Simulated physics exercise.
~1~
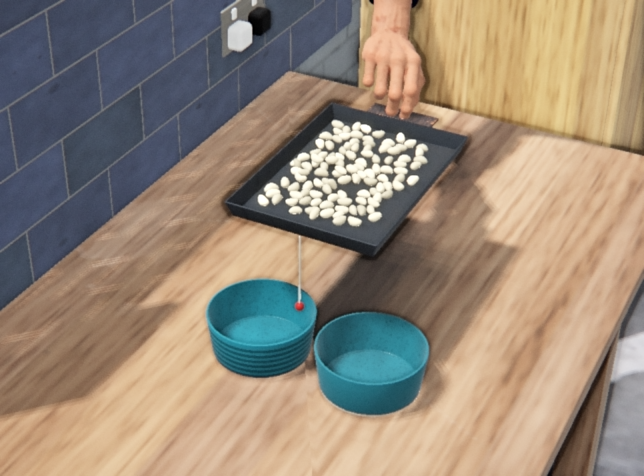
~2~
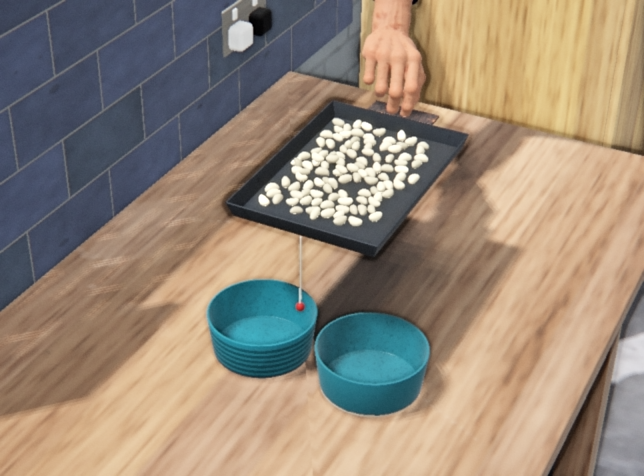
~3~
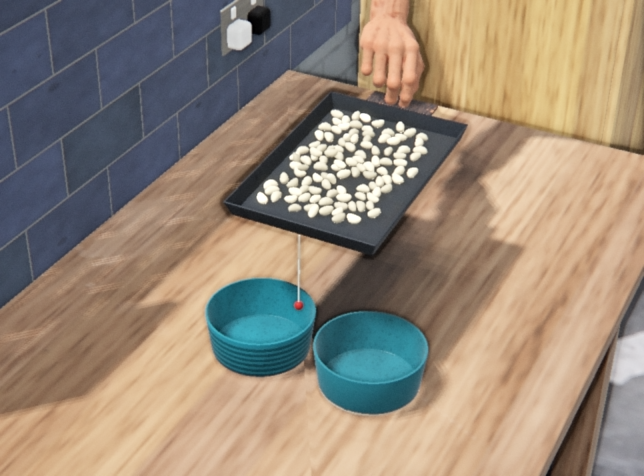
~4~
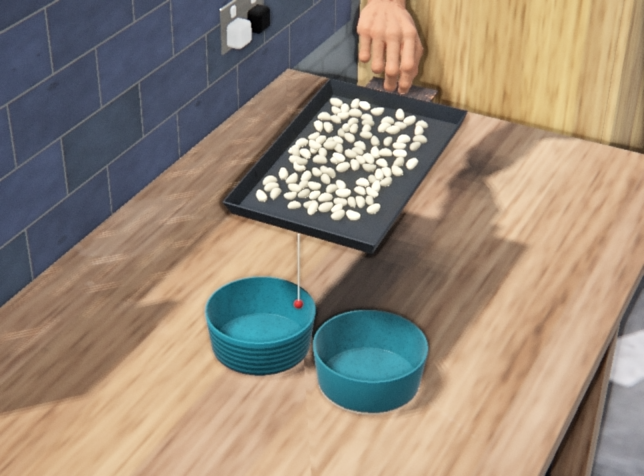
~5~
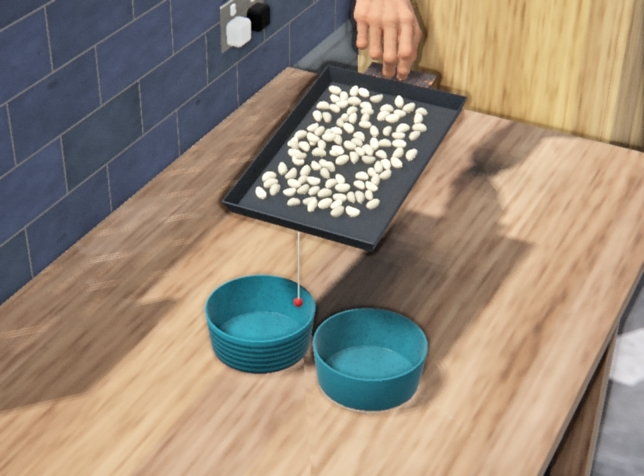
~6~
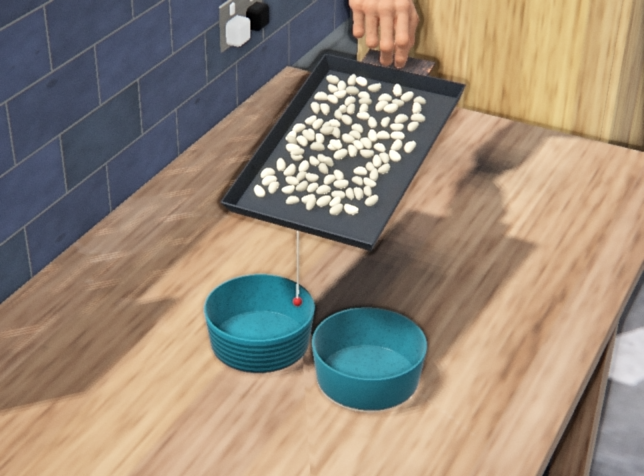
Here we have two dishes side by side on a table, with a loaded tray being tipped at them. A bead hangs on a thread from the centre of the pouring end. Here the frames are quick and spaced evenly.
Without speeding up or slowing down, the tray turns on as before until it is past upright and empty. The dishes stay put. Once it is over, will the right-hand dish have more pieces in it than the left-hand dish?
Pretty sure the heavier pile builds up on the left there.
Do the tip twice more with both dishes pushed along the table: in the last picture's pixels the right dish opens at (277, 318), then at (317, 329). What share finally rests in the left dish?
Roughly 0 per cent, and 30 per cent.
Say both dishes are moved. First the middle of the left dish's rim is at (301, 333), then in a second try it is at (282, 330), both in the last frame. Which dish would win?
Case one: The dish at left. Case two: The dish at left.
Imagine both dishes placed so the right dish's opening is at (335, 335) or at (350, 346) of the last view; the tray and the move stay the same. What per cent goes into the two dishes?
Try 1: Some 60 %; try 2: Some 80 %.
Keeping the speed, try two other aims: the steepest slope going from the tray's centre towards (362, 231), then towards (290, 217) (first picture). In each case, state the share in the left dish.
That comes to 0 per cent the first time and 70 per cent the second.
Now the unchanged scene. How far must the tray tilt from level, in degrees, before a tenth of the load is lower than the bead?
It sits at roughly 75°.
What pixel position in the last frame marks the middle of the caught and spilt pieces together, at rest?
Somewhere around (253, 357) in the final view.
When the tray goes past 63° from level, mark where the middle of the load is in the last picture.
The middle of the pieces lands at roughly (289, 205).
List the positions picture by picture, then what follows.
In the first frame, corners of the pouring end (233, 201) and (373, 241), level; middle of the load (339, 173), white beans; left dish (234, 357); right dish (346, 395); bead on its thread (300, 306).
In the second frame, corners of the pouring end (233, 201) and (374, 242), level; middle of the load (339, 172).
In the third frame, corners of the pouring end (232, 200) and (372, 241), tipped barely, level across its low end; middle of the load (338, 167).
In the fourth frame, corners of the pouring end (231, 200) and (371, 240), tipped a little, level across its low end; middle of the load (337, 160).
In the fifth frame, corners of the pouring end (230, 199) and (370, 239), tipped a little, level across its low end; middle of the load (337, 152).
In the sixth frame, corners of the pouring end (228, 200) and (369, 239), tipped clearly, level across its low end; middle of the load (335, 146); left dish (232, 352); right dish (344, 391).
Just after the last frame, tray tipped steeply; almost all on the tray; just a few in the air.
A moment on, tray tipped past a quarter turn; roughly a quarter on the tray; just a few in the right dish; roughly a third in the left dish; roughly a quarter outside both; roughly a quarter in the air.
Further on, tray tipped past a quarter turn; about a tenth in the right dish; roughly half in the left dish; roughly a third outside both.
When it is over, tray tipped past a quarter turn; about a tenth in the right dish; roughly half in the left dish; roughly a third outside both.
